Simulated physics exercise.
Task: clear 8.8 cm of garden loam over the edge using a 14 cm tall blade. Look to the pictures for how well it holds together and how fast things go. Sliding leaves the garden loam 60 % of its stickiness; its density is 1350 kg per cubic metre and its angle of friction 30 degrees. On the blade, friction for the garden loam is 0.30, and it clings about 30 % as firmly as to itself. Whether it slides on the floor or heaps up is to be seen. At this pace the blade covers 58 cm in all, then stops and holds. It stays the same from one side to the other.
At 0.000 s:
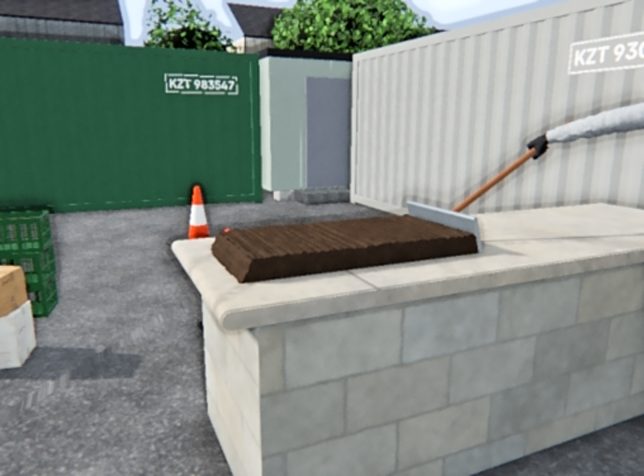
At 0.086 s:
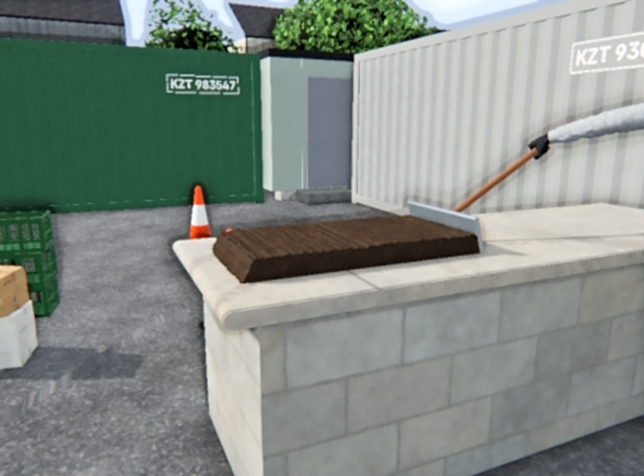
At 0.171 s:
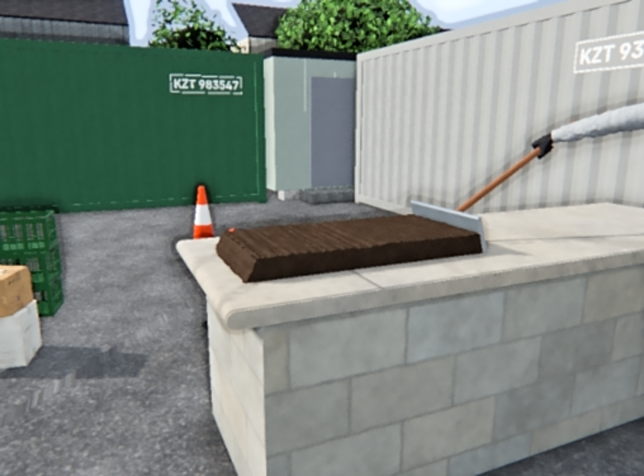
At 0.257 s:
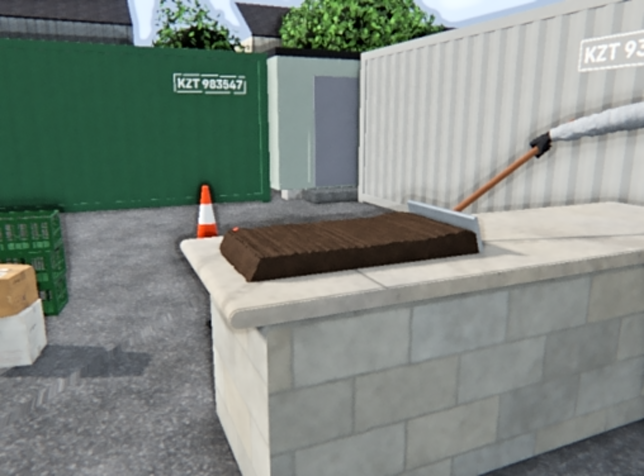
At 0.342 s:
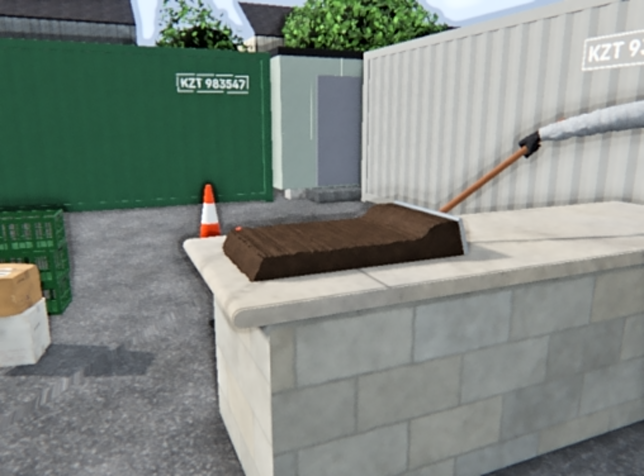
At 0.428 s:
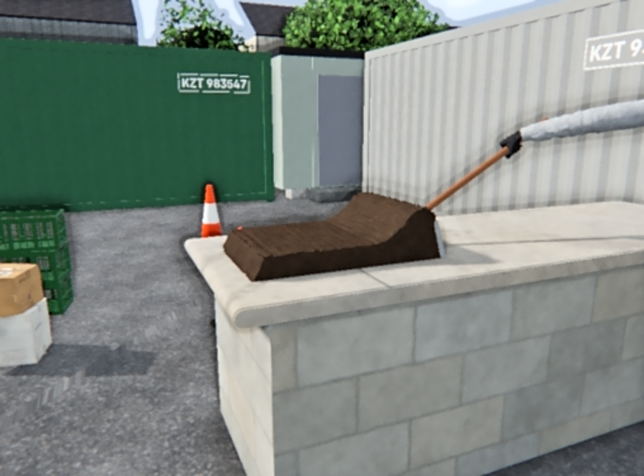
A slab of dark brown soil lay on a pale stone-topped block wall, and after a still start, a gloved hand on a long handle pushed a blade leftward, heaping up its right end.
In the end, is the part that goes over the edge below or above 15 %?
Lower than 15 %.
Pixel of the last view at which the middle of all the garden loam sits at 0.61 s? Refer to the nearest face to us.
I'd place it around (337, 248).
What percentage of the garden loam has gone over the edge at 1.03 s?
0 per cent.
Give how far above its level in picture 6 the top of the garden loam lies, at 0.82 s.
By my estimate, near 6 cm.
By 0.61 s, 0 % has gone over the edge and 3 % has spilled back over the blade.
By 0.82 s, 0 % has gone over the edge and 3 % has spilled back over the blade.
By 1.03 s, 0 % has gone over the edge and 3 % has spilled back over the blade.
By 1.24 s, 0 % has gone over the edge and 3 % has spilled back over the blade.
By 1.97 s, at the end, 6 % has gone over the edge and 3 % has spilled back over the blade.
